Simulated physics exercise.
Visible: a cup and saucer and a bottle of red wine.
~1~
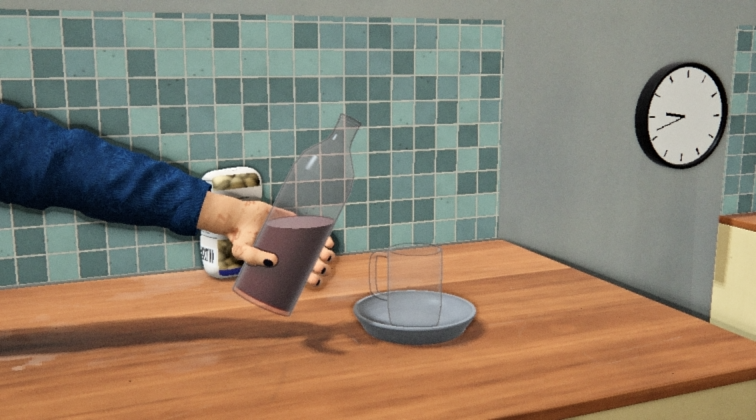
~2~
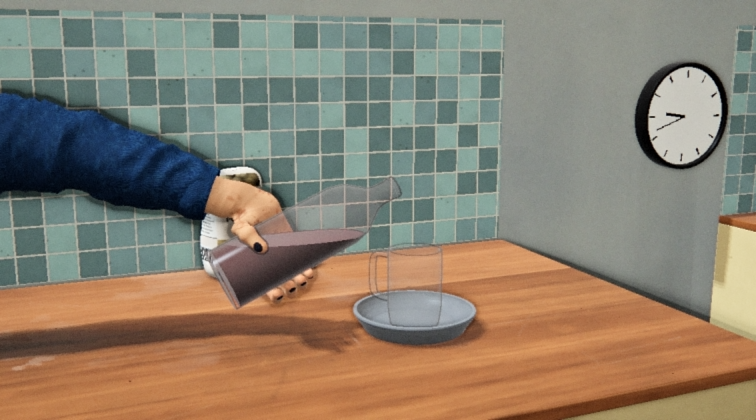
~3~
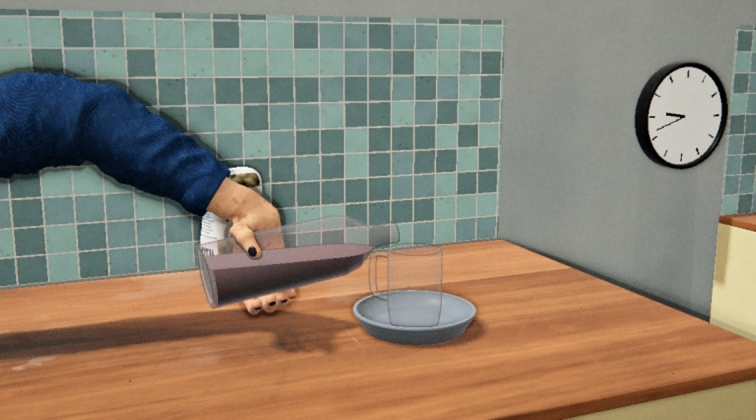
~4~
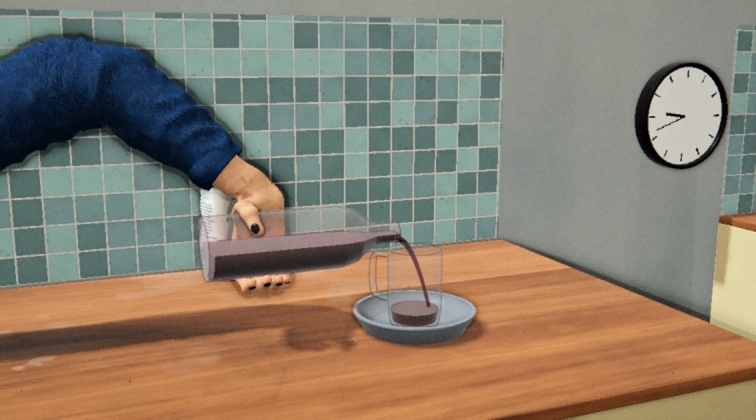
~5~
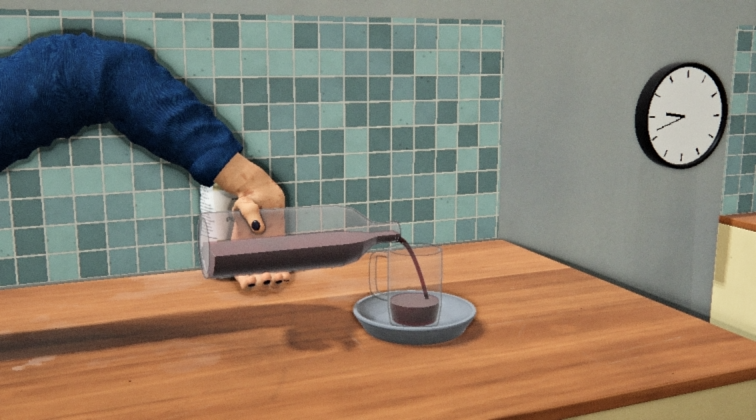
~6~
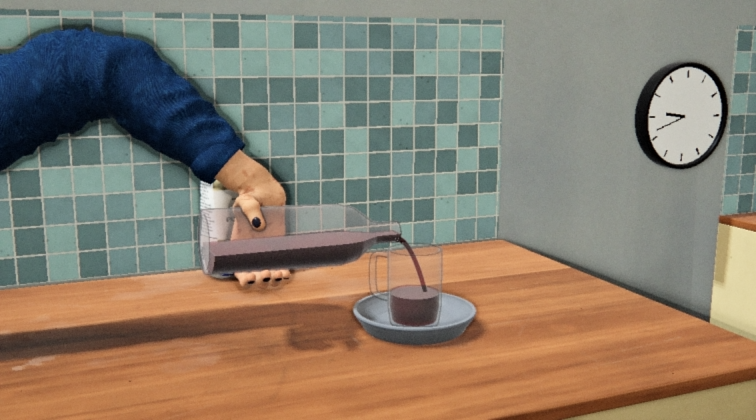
A kitchen counter of warm wood is seen from slightly above, with green-blue tiles behind it and a round black-rimmed clock on the grey wall at right. A hand in a dark blue sleeve holds a clear bottle of dark red liquid before a pale jar, left of a clear cup on a blue-grey saucer. The hand tips the bottle rightward until it lies level, and a thin stream pours into the cup, its level rising, while the camera stays still.
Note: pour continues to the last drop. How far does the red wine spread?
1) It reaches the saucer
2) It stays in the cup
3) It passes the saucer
The answer is 1.
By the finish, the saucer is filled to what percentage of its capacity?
Around 50%.
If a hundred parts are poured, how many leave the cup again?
Share: Near 25 per cent.
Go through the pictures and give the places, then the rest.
In the first frame, the bottle is on its way; bottle (307, 208) tipped 30° with all of its load; cup (415, 284) empty; saucer (441, 331) dry.
In the second frame, the red wine nears the lip; bottle (313, 231) tipped 65° with all of its load; cup (415, 284) empty.
In the third frame, the red wine nears the lip; bottle (307, 253) tipped 80° with all of its load; cup (415, 284) empty.
In the fourth frame, pouring; bottle (307, 240) tipped 90° with nearly all of its load; cup nearly empty, surface at (414, 309).
In the fifth frame, pouring; bottle (307, 238) tipped 90° with about three quarters of its load; cup (415, 284) about a quarter full.
In the sixth frame, pouring; bottle (308, 236) tipped 90° with about three quarters of its load; cup about a third full, surface at (415, 292); saucer (441, 331) dry.
A moment on, the cup is nearly full; the saucer is dry.
Further on, the cup is full to the brim; the saucer is wet, with room to spare.
When it is over, the cup is full to the brim; the saucer is wet, with room to spare.
